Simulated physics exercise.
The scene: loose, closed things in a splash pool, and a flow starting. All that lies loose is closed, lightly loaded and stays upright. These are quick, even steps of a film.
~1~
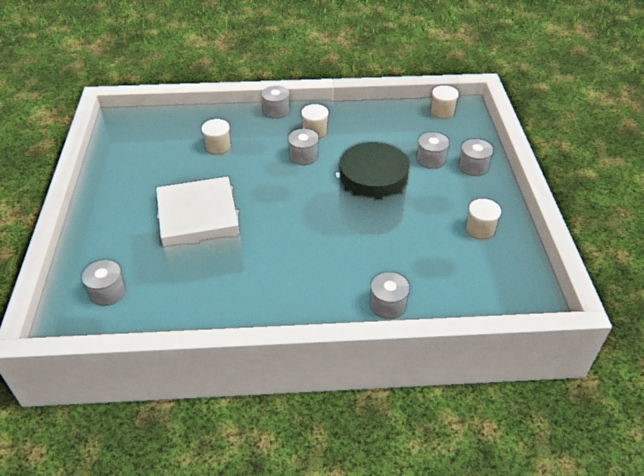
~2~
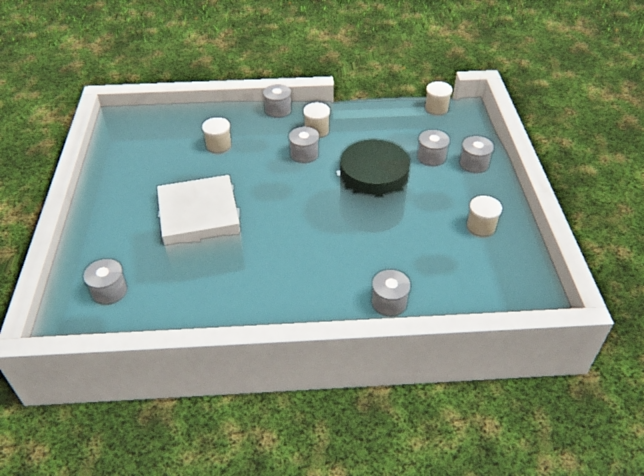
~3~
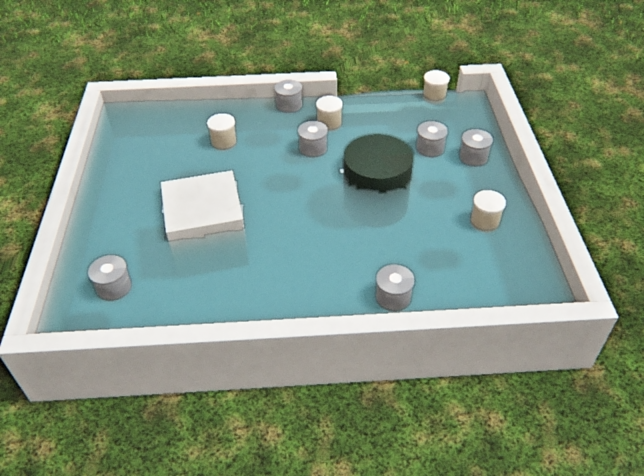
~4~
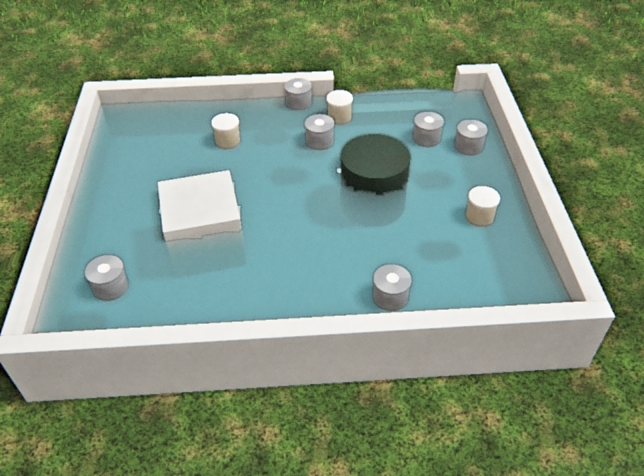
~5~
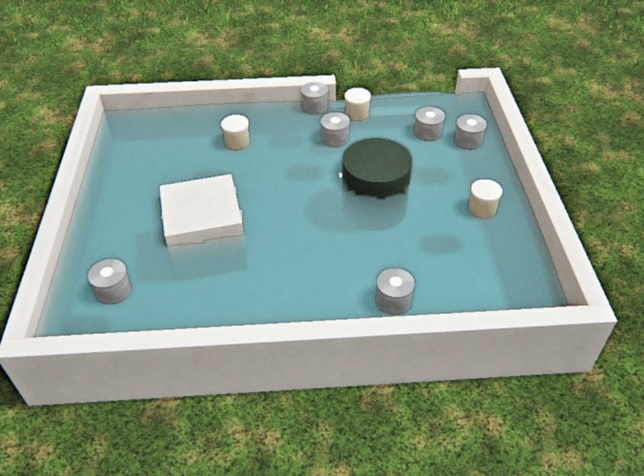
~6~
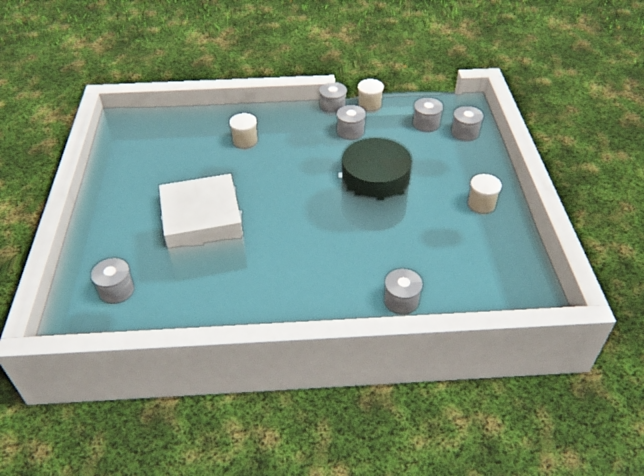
A white-walled rectangular pool of blue-green water sits on patchy grass, seen from above at an angle. Grey and cream cylindrical containers float around a white block at left and a dark green disc right of centre. A section of the back wall opens, a cream container slips out through the gap and disappears, and others drift toward the opening, those near the front barely shifting, while the camera stays nearly still.
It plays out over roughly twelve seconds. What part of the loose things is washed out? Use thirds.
It is two thirds or more.
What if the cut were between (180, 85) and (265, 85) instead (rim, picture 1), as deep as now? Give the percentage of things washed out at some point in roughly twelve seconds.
Close to 40 %.
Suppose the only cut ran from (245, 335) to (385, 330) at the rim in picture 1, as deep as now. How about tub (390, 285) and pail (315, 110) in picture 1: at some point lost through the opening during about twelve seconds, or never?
One after the other: Carried outside, no.
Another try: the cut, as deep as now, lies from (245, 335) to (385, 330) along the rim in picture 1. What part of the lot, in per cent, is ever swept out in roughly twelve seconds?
Close to 10 %.
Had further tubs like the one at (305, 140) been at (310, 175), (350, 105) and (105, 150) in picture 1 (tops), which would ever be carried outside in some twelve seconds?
As listed: Washed out, out, inside.
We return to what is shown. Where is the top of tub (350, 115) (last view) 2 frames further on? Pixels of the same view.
Around (377, 106).
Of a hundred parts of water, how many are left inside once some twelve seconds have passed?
About 62 per cent.
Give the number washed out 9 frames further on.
The number is 6.
A moment on, 3 of 10 are out; 7 afloat.
Next, 6 of 10 are out; 4 afloat.
Later, 6 of 10 are out; 4 afloat.
In the end, 7 of 10 are out; 3 afloat.
